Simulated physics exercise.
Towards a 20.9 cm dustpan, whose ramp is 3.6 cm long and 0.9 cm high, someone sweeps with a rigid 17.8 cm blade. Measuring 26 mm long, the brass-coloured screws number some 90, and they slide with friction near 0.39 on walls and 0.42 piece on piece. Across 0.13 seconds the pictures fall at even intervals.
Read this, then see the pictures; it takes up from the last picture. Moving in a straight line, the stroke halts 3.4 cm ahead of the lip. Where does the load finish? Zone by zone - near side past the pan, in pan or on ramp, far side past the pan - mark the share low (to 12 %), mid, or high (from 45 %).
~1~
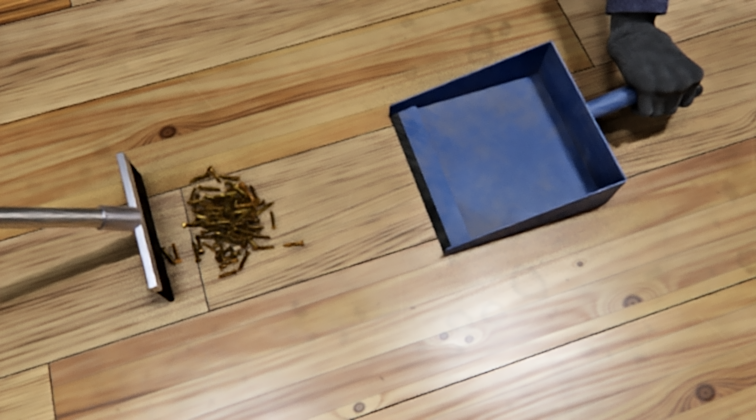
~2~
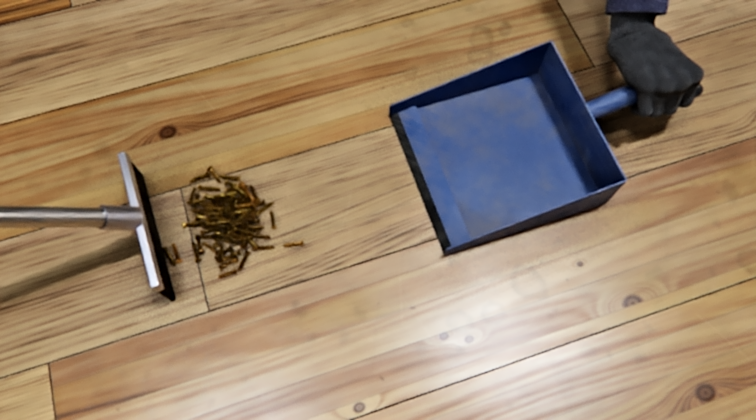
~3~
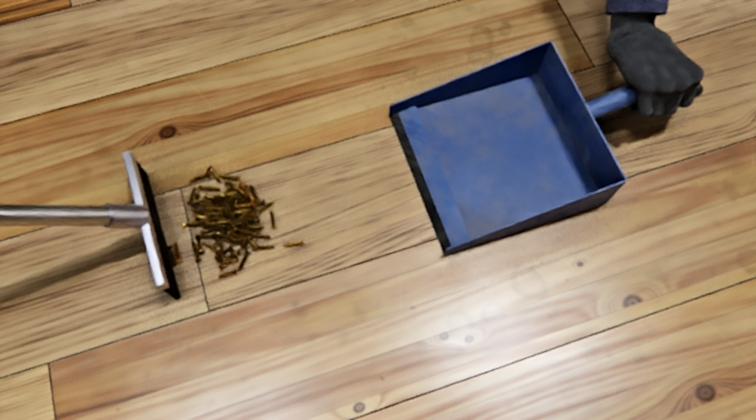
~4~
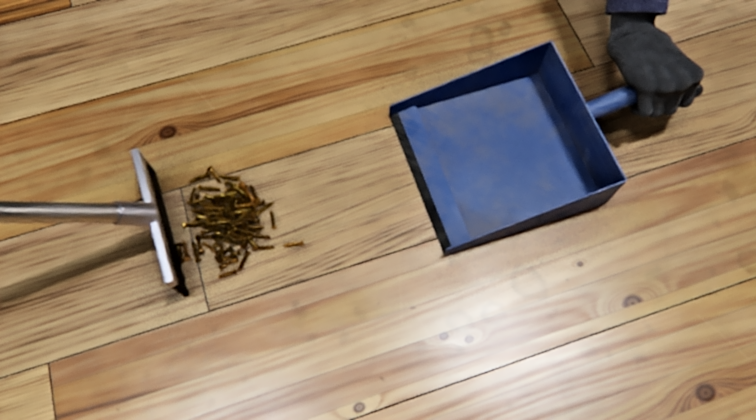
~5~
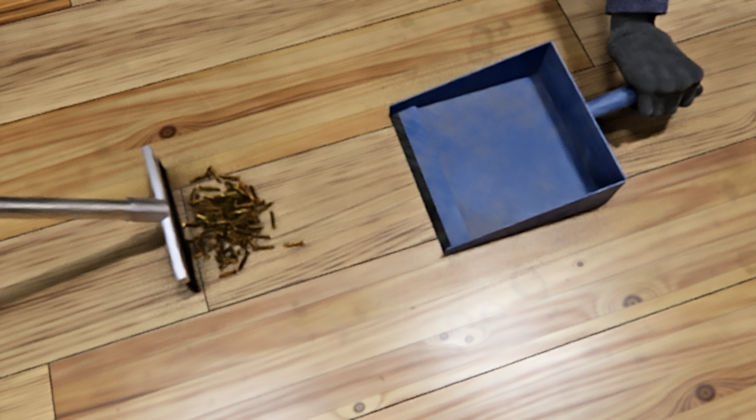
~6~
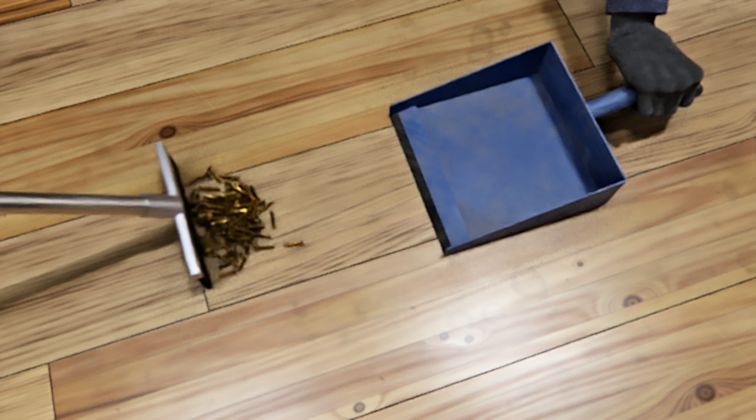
Near side low; pan mid; far side low.
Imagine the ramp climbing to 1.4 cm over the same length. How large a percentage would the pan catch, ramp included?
25 per cent.
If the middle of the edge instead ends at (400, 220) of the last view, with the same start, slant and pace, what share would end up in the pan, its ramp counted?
I'd expect around 25 per cent.
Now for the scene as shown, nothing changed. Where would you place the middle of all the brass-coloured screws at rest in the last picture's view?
Look around (406, 166) in the last picture.
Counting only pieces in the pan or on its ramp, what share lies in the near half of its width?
About 30 percent of it.
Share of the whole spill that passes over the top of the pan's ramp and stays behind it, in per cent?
Some 0 per cent.
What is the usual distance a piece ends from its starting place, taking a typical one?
It comes to some 24 cm.
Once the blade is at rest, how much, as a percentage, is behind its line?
About 5 per cent.
Then, 0.20 s after the last picture, middle of the blade 16 cm from the lip; 0 % over the lip, far side 0 %, near side 0 %.
Then, 0.34 s after the last picture, middle of the blade 7 cm from the lip; 0 % over the lip, far side 5 %, near side 0 %.
Then, 0.60 s after the last picture, middle of the blade 4 cm from the lip; 30 % over the lip, far side 5 %, near side 0 %.
In the end, near side 0 %, pan 30 %, far side 5 %, in front of the lip or behind the blade 65 %.
